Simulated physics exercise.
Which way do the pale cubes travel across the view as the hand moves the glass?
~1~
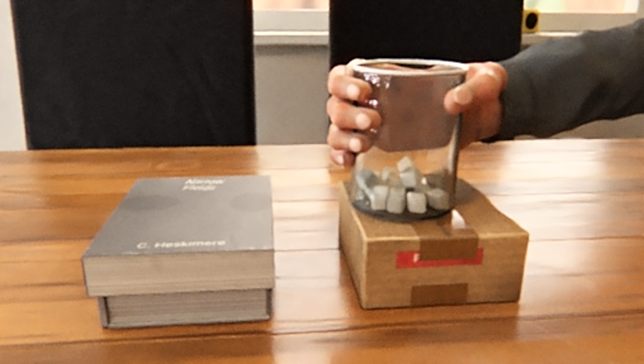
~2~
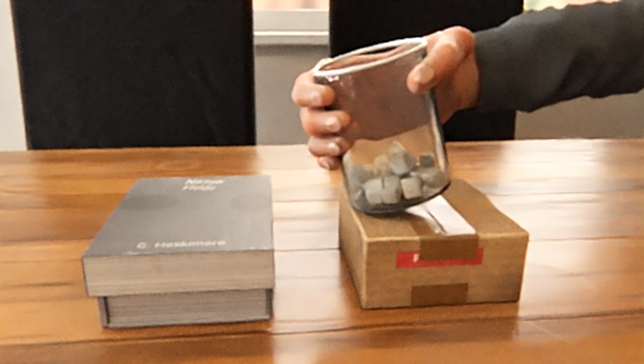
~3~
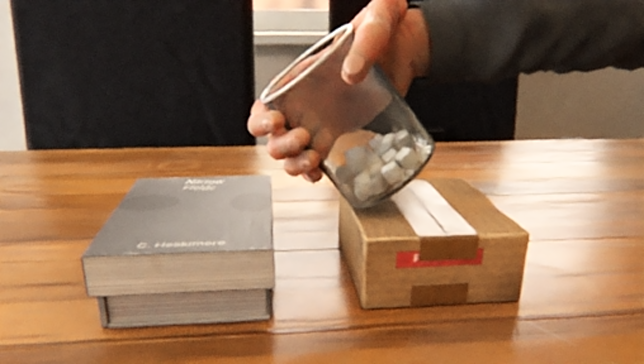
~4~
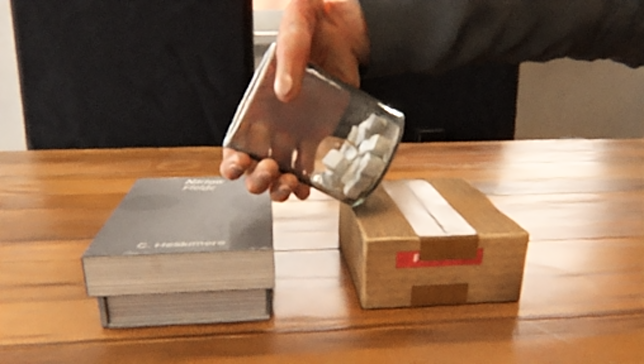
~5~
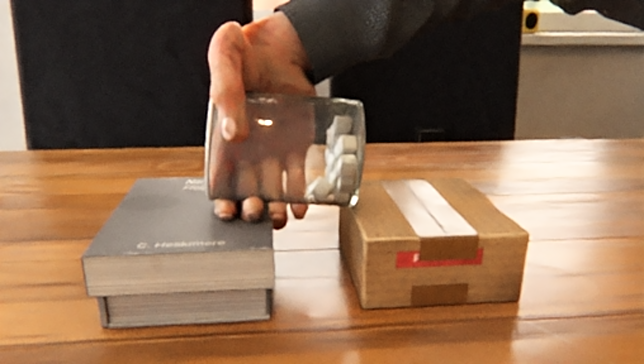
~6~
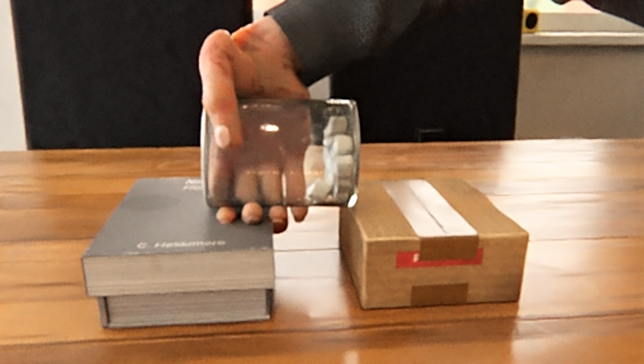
The cubes travel to the left, carried along inside the glass as it is tipped toward the grey books.
